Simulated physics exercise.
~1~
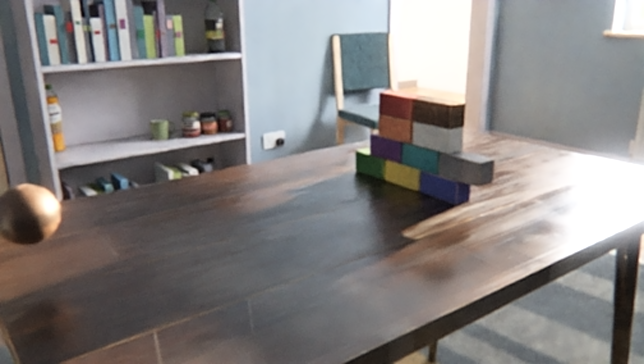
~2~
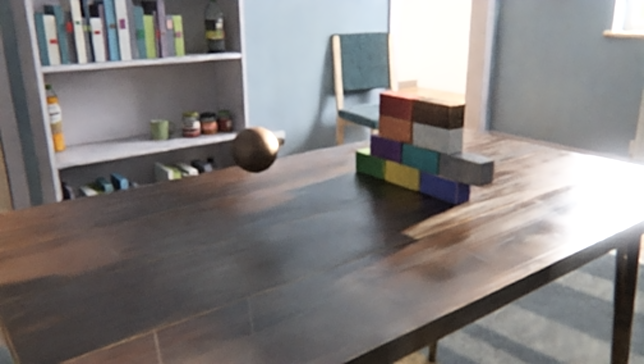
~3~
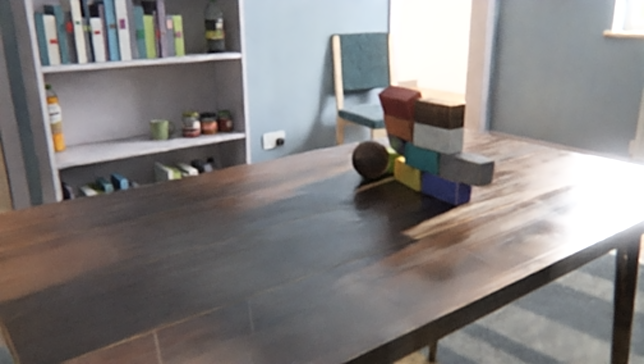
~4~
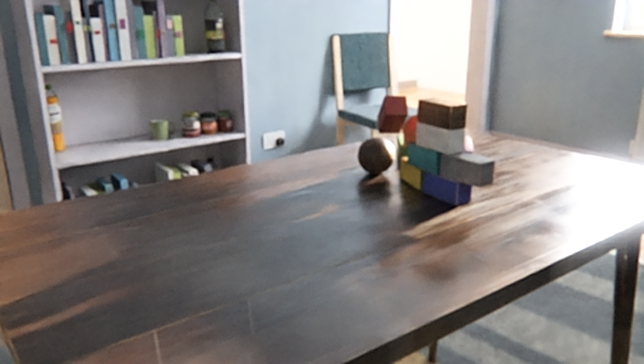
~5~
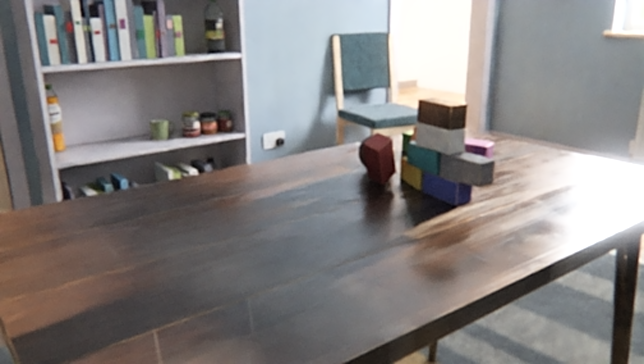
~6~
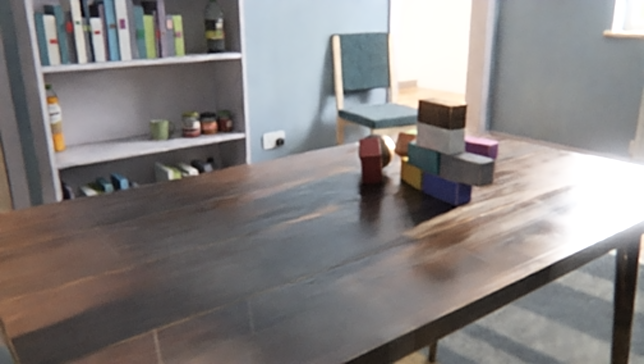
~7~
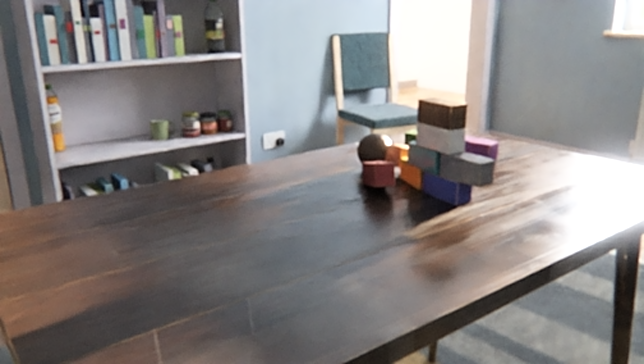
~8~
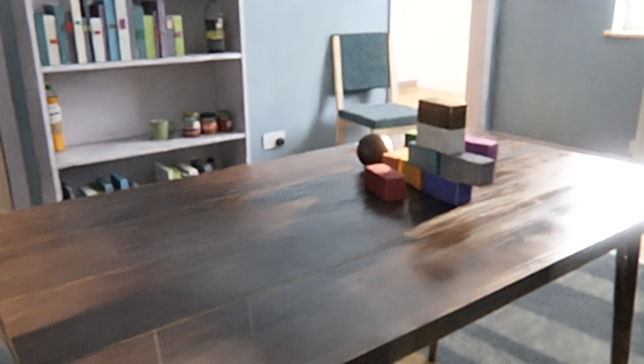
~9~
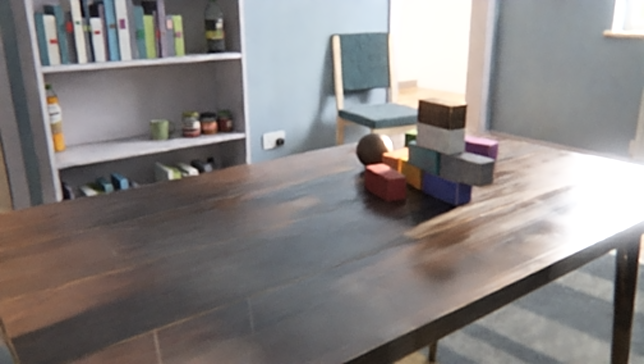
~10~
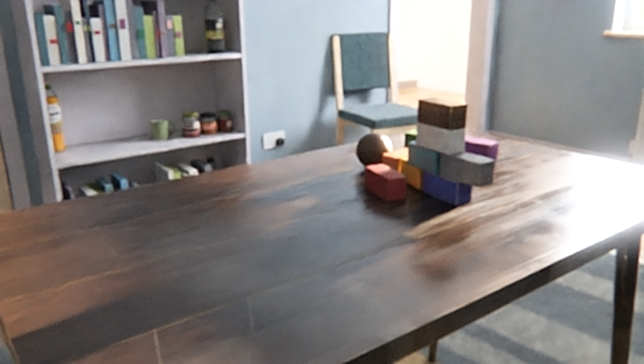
A brown ball flies in from the left above a dark wooden table, toward a small stack of coloured blocks near the far side, seen from a still view slightly above. Behind stand a bookshelf on the left and a chair. The ball strikes the stack's left side, pushing the green, purple, orange and red blocks. The purple block slides out to the right behind the pile, while the red one tumbles down on the left and the orange one drops lower. At the end the ball rests beside them, with the black block still atop the white one.
